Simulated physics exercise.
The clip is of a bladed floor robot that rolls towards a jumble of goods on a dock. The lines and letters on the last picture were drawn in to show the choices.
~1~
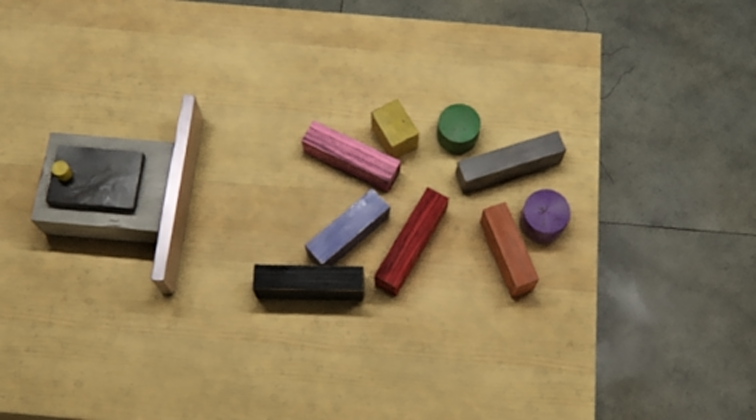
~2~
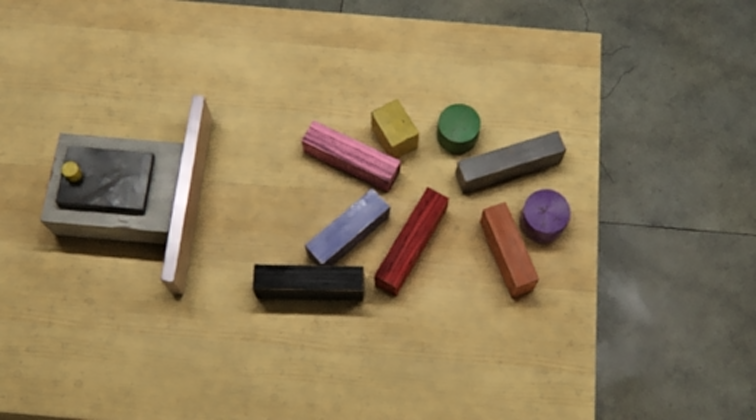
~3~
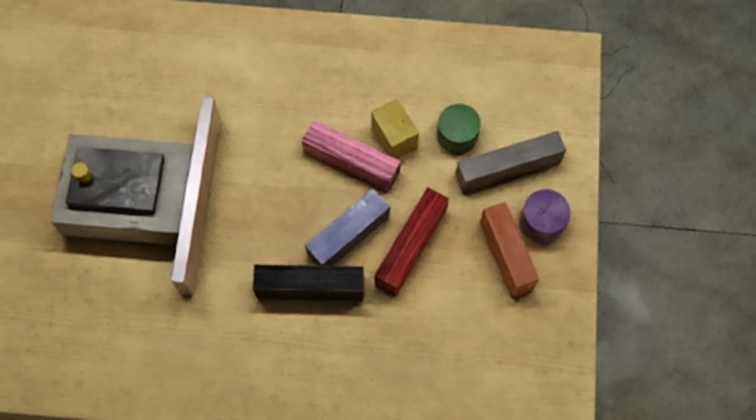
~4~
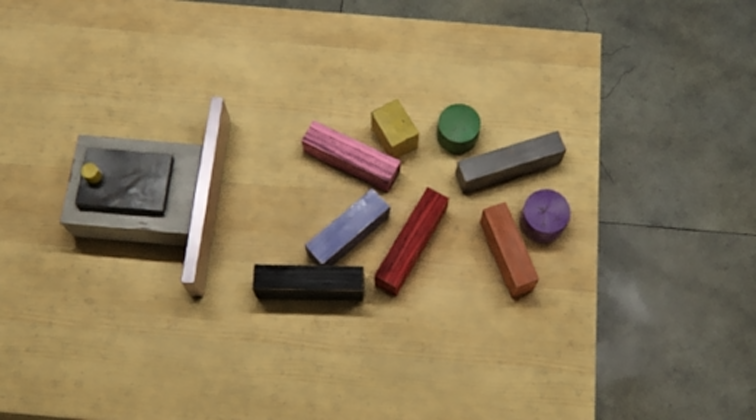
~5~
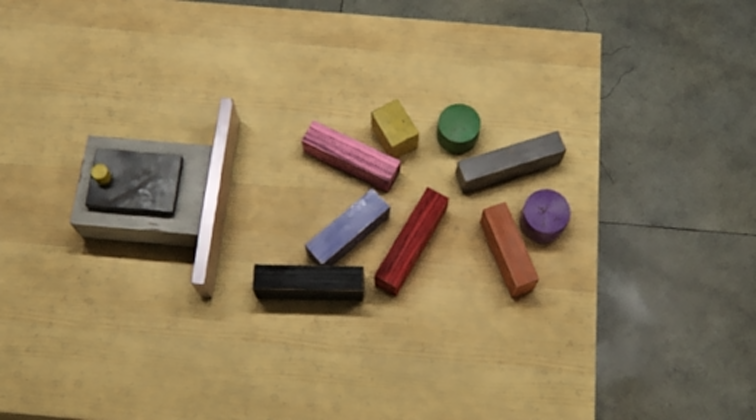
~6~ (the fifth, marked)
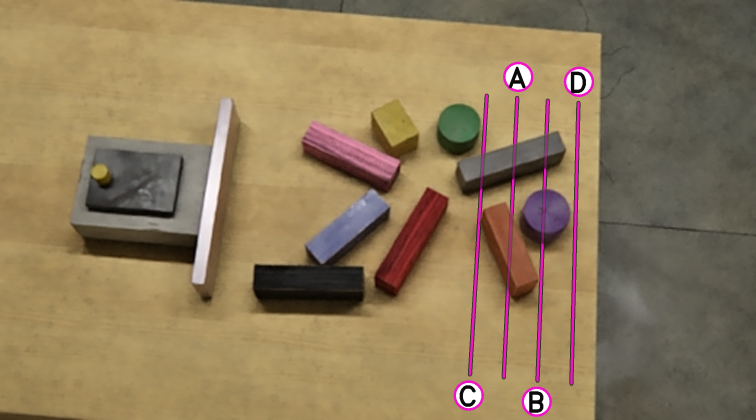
A grey block-shaped machine with a wide upright blade on its front slides slowly a short way to the right across a wooden surface, while the coloured bars, two round pieces and a yellow block stay still.
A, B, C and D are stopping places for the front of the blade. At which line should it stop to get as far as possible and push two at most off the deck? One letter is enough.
Line A.
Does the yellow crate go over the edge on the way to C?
No.
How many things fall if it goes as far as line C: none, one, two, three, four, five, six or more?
In all, none.
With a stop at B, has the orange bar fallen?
Yes.
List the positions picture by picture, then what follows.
Purple canister (545, 216); red stick (412, 241); pink stick (351, 157), in the first picture.
Robot (112, 179); black stick (310, 283), in the second picture.
Robot (122, 180); grey bar (510, 162), in the third picture.
Robot (132, 181); blue bar (348, 231), in the fourth picture.
Robot (142, 182); purple canister (545, 216); red stick (412, 241); pink stick (351, 157), in the fifth picture.
On the marked copy, A at (511, 231); B at (543, 233); C at (479, 228); D at (575, 236).
Taking A. A third of the way, robot (248, 191); black stick (372, 294); red stick (435, 244).
Two thirds of the way, robot (354, 200); grey bar (529, 160); orange bar (514, 248).
When it is over, robot (439, 207); grey bar over the edge; purple canister over the edge; two fallen.
As for the rest, B drops three; C is within the limit but short; D drops five.
